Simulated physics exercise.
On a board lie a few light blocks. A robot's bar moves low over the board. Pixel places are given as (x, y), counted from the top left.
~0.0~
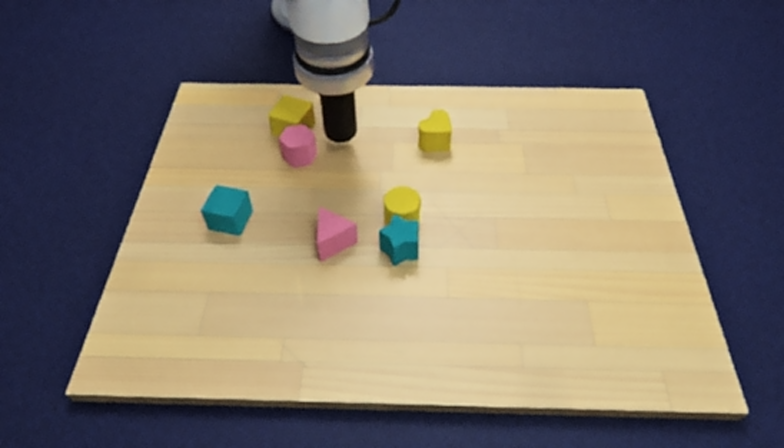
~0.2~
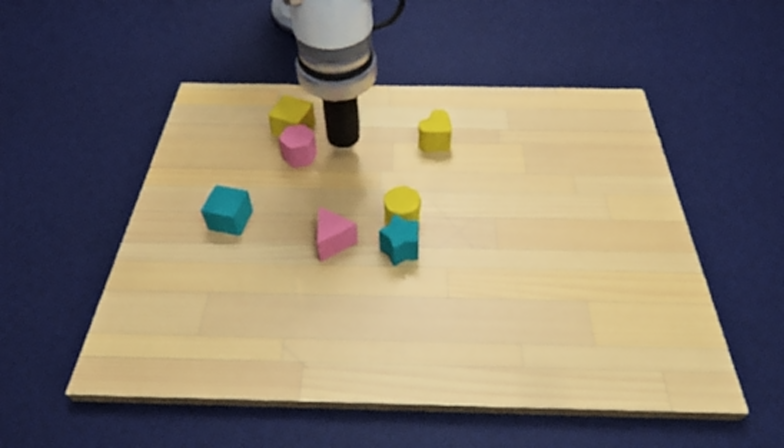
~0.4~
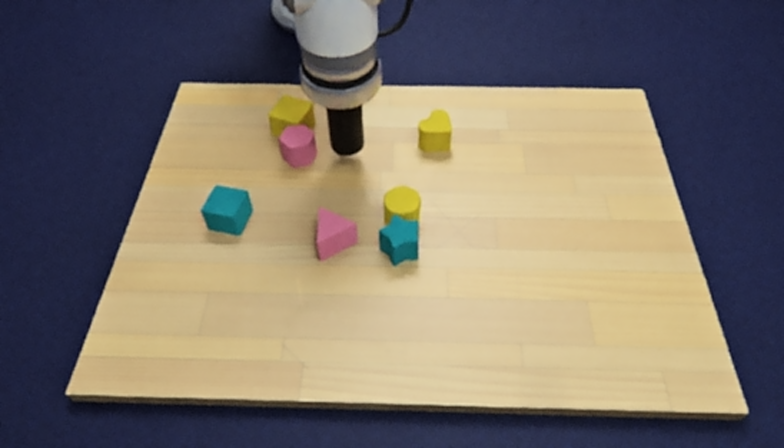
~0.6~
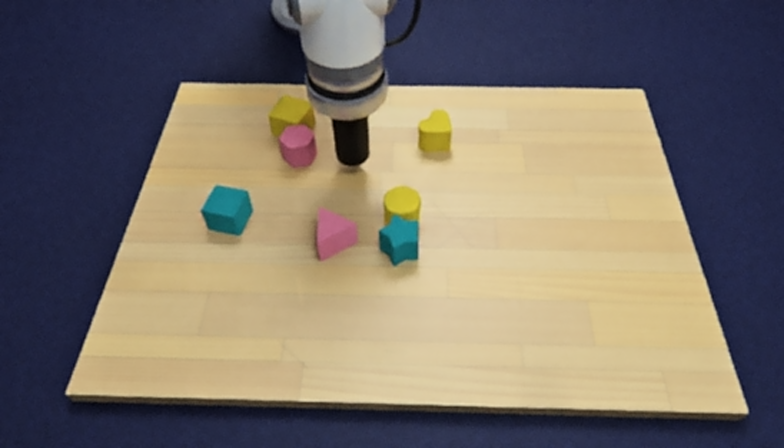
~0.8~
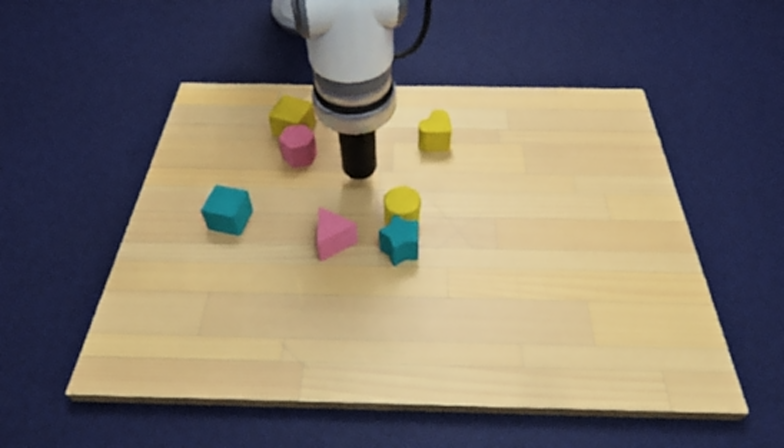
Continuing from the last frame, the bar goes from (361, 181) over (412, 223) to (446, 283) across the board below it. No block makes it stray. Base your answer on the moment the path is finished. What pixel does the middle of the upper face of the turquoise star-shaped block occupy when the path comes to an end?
The turquoise star-shaped block ends near (407, 263).
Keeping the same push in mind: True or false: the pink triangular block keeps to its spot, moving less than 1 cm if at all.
That statement is accurate.
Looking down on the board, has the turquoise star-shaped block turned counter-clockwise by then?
Final answer: No.
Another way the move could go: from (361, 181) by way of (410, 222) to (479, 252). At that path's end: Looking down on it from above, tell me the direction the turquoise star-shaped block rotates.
Clockwise rotation.
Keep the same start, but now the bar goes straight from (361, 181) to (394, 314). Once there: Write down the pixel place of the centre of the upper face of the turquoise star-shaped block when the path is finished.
My prediction: (421, 253).
What follows on the original path. One third of the way, bar (396, 194); turquoise star-shaped block (402, 236); yellow cylinder (417, 211).
Two thirds of the way, bar (425, 229); turquoise star-shaped block (403, 250), turned 60° clockwise; yellow cylinder (453, 246).
At the end, bar (447, 271); pink triangular block in place; turquoise star-shaped block (407, 263), turned 130° clockwise; yellow cylinder (487, 278).
